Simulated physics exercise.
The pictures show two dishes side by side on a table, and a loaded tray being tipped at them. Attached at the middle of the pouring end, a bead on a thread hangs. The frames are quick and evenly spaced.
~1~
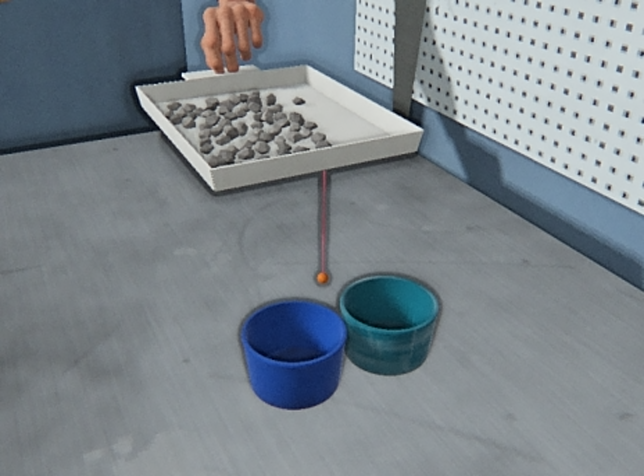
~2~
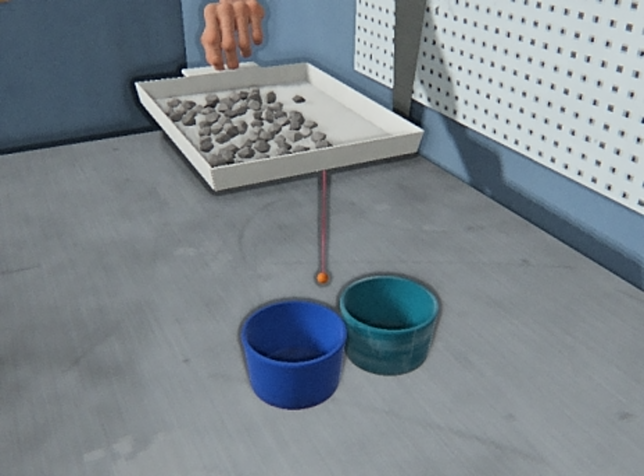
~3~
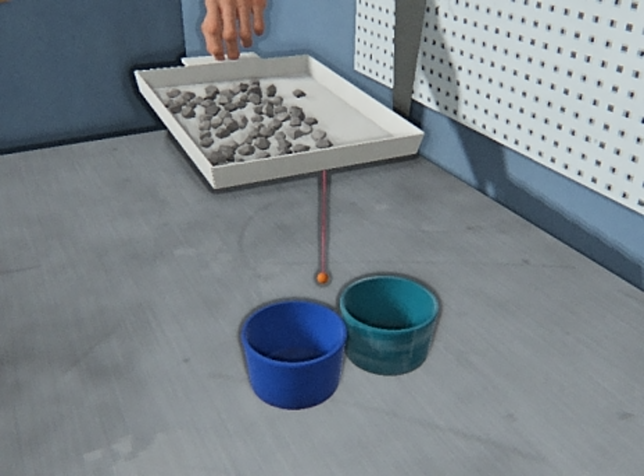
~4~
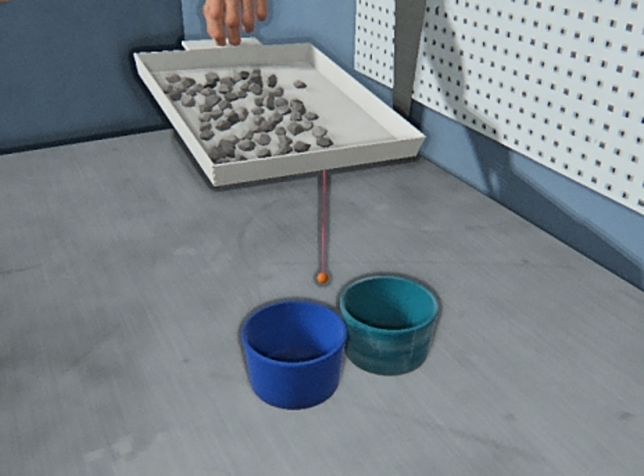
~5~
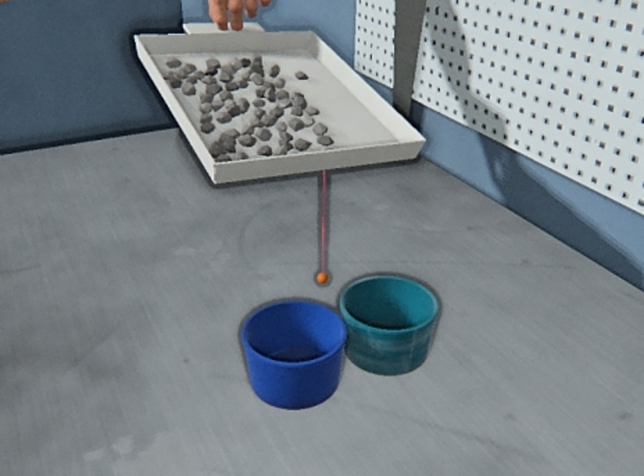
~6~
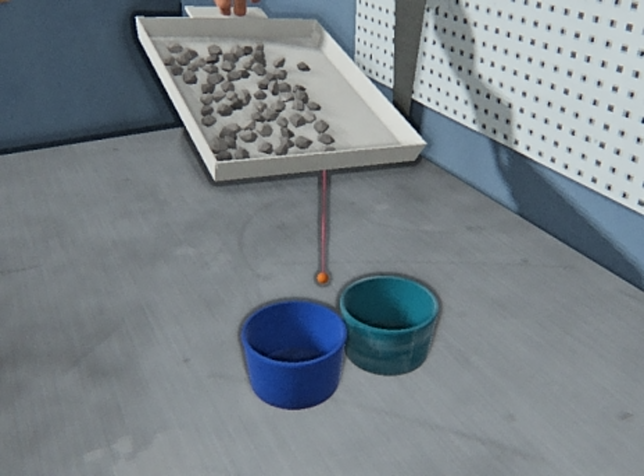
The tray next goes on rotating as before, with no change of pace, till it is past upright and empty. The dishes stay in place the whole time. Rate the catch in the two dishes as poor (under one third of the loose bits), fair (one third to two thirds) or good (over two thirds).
Fair.
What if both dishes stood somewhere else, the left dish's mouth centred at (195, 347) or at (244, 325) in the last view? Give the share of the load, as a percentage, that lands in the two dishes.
0% for the first placement, 30% for the second.
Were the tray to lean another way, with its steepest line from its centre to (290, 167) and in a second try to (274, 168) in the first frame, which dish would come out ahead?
In turn: The left one; left.
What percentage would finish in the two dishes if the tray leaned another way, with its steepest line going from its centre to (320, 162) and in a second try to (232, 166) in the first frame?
In turn, 70 percent and then 10 percent.
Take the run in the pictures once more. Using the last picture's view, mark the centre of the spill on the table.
Its middle is at roughly (435, 311).
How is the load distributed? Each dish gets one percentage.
So the left dish keeps 0 per cent, and the right one keeps 50 per cent.
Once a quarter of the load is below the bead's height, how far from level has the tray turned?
Near 95 degrees.
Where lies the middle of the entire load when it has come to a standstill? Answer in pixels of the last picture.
I'd put the middle somewhere around (398, 335).
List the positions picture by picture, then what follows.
Corners of the pouring end near (214, 167) and (418, 129), level; middle of the load near (243, 129), bits of gravel; left dish near (317, 380); right dish near (414, 347); bead on its thread near (323, 278), in the first picture.
Corners of the pouring end near (214, 166) and (418, 130), level; middle of the load near (243, 127), in the second picture.
Corners of the pouring end near (215, 165) and (419, 132), tipped barely, lowest at the right corner; middle of the load near (243, 122), in the third picture.
Corners of the pouring end near (216, 163) and (420, 135), tipped a little, lowest at the right corner; middle of the load near (244, 114), in the fourth picture.
Corners of the pouring end near (217, 161) and (421, 138), tipped a little, lowest at the right corner; middle of the load near (245, 106), in the fifth picture.
Corners of the pouring end near (219, 159) and (421, 141), tipped clearly, lowest at the right corner; middle of the load near (246, 99); left dish near (317, 380); right dish near (414, 347), in the sixth picture.
Shortly afterwards, tray tipped steeply; all but a few on the tray; only a few in the air.
Next, tray tipped past a quarter turn; near half on the tray; near a quarter in the right dish; a little outside both; a little in the air.
Some moments later, tray tipped past a quarter turn; a little in the left dish; near half in the right dish; near half outside both.
In the end, tray tipped past a quarter turn; a little in the left dish; near half in the right dish; near half outside both.
